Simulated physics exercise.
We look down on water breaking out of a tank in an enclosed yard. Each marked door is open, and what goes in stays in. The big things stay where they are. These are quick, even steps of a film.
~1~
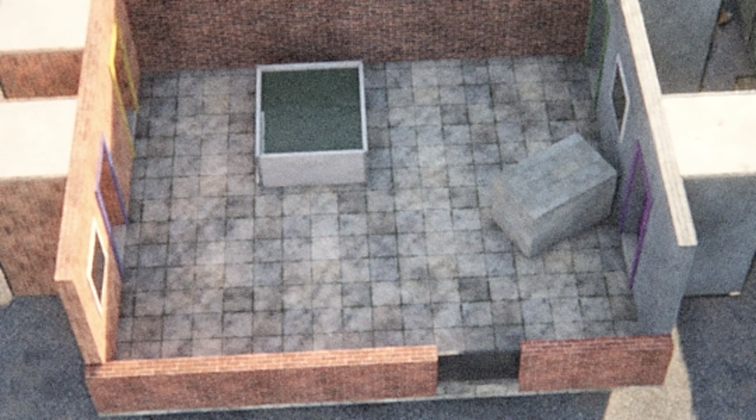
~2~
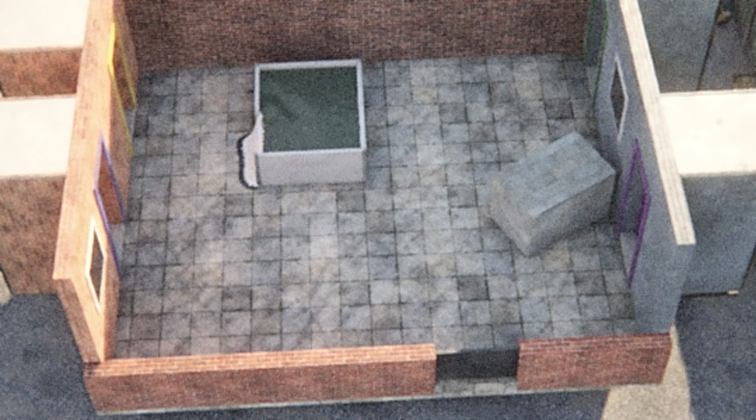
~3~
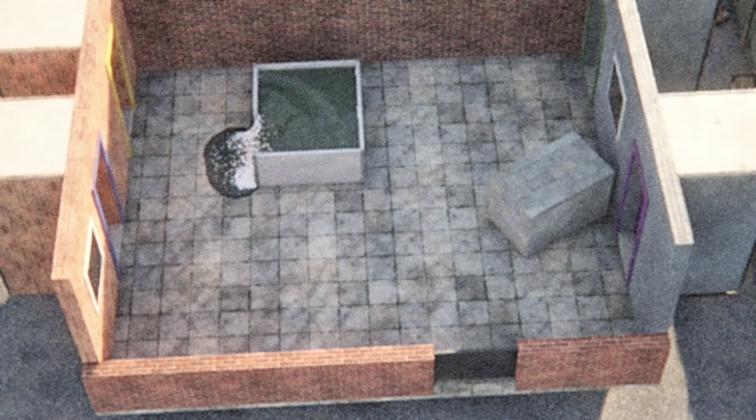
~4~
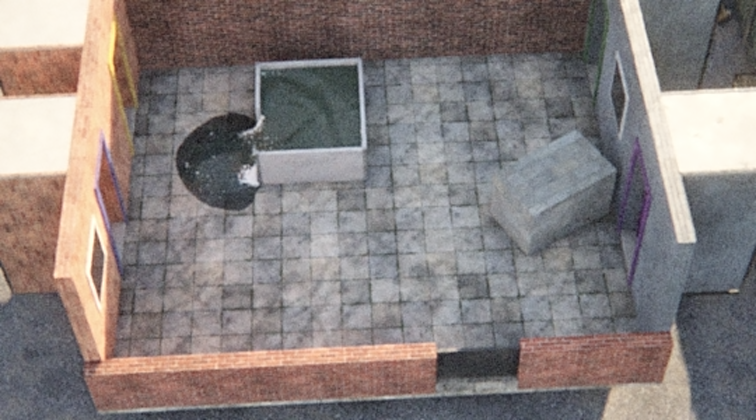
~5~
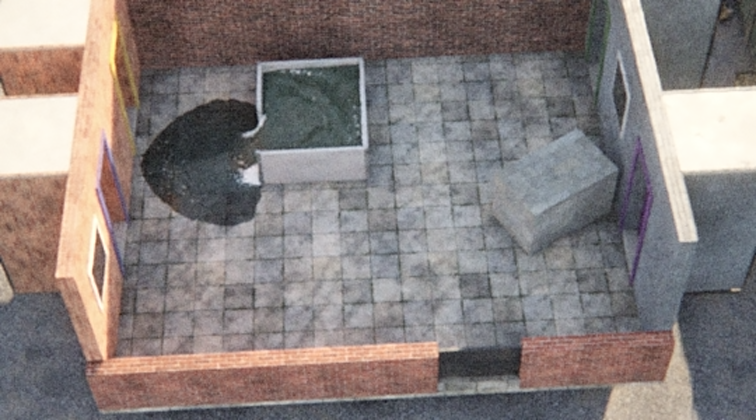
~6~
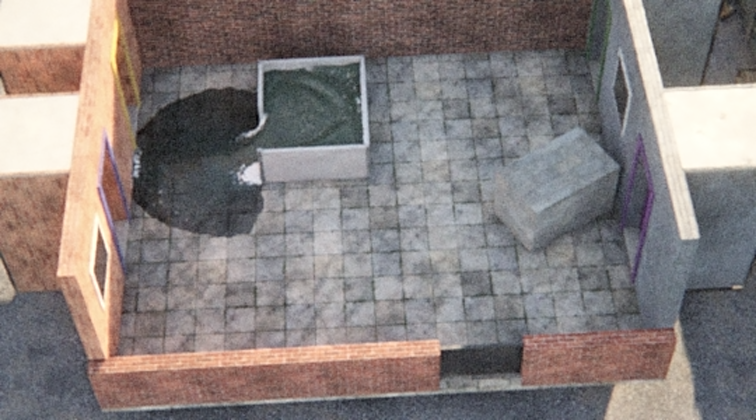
The clip opens on a view down into a brick-walled yard with a tank of still, dark green water and a tilted grey block on the paving. Water bursts from the tank's left side, foaming white, then spreads leftward across the slabs as a widening dark pool, reaching near the left wall.
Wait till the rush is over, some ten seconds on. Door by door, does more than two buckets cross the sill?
The green door floods; the purple door holds within the limit; the yellow door floods; the blue door floods.
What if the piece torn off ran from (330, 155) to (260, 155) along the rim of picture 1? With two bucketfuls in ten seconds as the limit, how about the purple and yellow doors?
The purple one goes over; the yellow one lets less in.
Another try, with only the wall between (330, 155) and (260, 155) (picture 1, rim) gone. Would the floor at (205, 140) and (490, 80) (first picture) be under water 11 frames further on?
As listed: Clear, dry.
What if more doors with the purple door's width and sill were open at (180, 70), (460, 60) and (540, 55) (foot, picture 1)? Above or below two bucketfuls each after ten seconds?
One after the other: Passes that mark, takes less, stays under.
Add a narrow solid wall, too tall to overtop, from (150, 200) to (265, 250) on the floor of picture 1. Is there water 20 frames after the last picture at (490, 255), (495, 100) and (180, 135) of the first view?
In turn: Free of water, free of water, flooded.
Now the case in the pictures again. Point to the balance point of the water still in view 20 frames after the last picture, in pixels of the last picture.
Around (241, 174).
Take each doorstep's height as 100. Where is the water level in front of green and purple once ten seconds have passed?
About 210 and 100 per cent.
A moment on, water covers 15 % of the floor; the green door not reached, the purple door not reached, the yellow door over two buckets in, the blue door wet at the sill, nothing in.
Next, water covers 20 % of the floor; the green door not reached, the purple door not reached, the yellow door far over two buckets in, the blue door over two buckets in.
Then, water covers 30 % of the floor; the green door not reached, the purple door not reached, the yellow door far over two buckets in, the blue door over two buckets in.
Later, water covers 60 % of the floor; the green door not reached, the purple door not reached, the yellow door far over two buckets in, the blue door over two buckets in.
In the end, water covers 85 % of the floor; the green door over two buckets in, the purple door wet at the sill, nothing in, the yellow door far over two buckets in, the blue door over two buckets in.
